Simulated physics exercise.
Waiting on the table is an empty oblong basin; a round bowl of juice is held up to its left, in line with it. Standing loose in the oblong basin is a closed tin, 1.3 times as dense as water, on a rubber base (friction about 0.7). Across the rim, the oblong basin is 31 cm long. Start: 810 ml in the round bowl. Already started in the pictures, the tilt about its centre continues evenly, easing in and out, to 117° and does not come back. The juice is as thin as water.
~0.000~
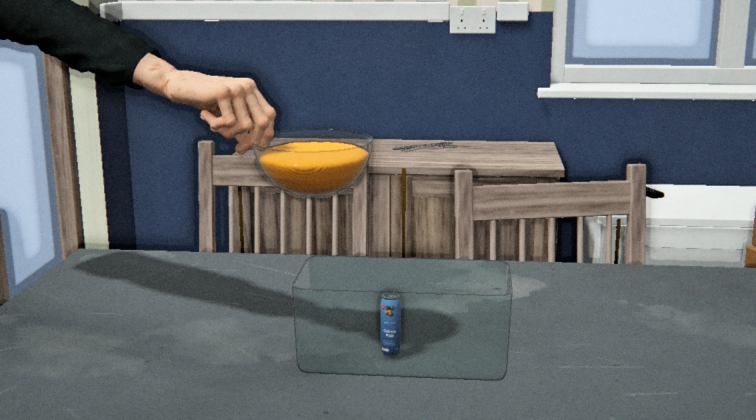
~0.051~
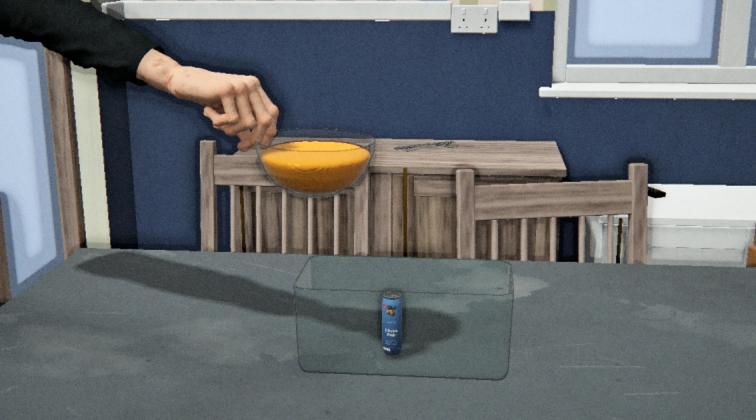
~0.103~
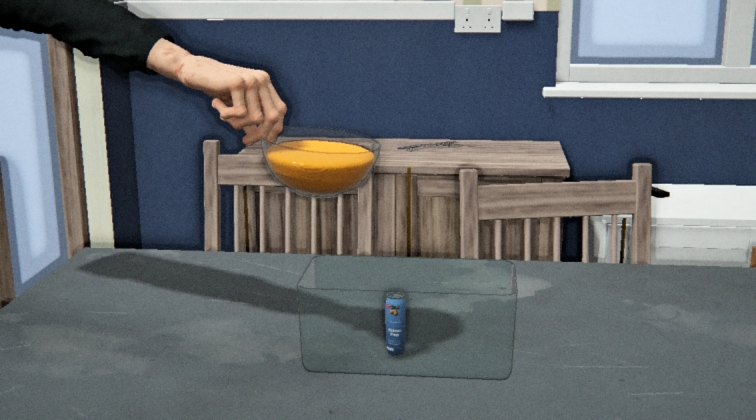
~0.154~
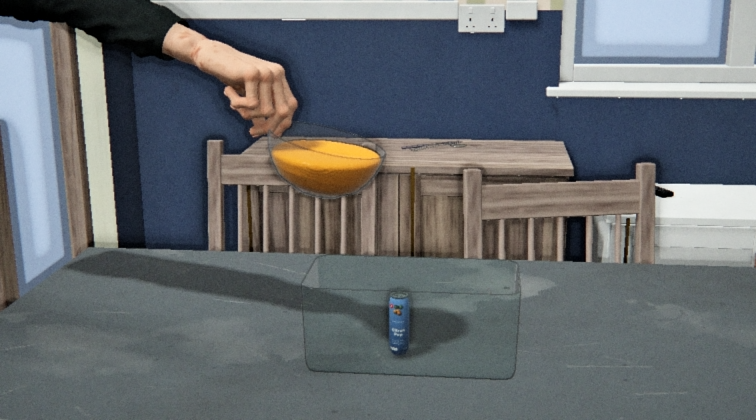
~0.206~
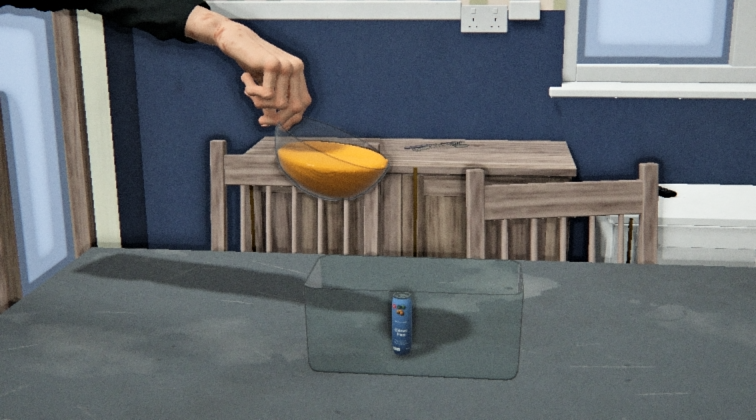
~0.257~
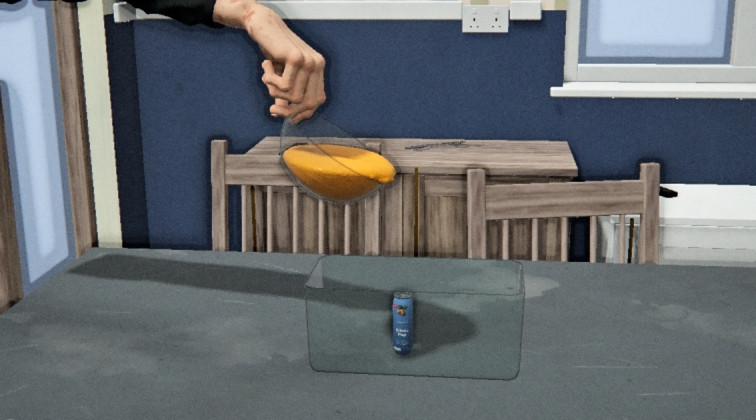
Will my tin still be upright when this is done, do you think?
It is left on its base.
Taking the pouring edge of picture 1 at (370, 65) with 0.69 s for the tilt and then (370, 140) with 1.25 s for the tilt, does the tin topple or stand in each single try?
In the first try it comes down; in the second it remains standing.
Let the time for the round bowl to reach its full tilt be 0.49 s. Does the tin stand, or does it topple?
Holds steady.
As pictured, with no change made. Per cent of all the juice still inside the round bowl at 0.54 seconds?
Close to 6 in a hundred.
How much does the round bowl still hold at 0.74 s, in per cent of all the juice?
I'd estimate some 0 per cent.
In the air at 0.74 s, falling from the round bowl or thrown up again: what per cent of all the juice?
Some 3 % is up in the air.
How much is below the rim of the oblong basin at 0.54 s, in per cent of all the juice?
58 %, roughly.
Then, 0.54 s in, the tilt is 103° and 6 per cent is still to pour; the tin stands where it began.
Then, 0.74 s in, the tilt is 117° and 0 per cent is still to pour; the tin stands where it began.
Then, 0.96 s in, the tilt is 117° and 0 per cent is still to pour; the tin stands where it began.
Then, 1.19 s in, the tilt is 117° and 0 per cent is still to pour; the tin stands where it began.
Finally, the tin stands where it began.
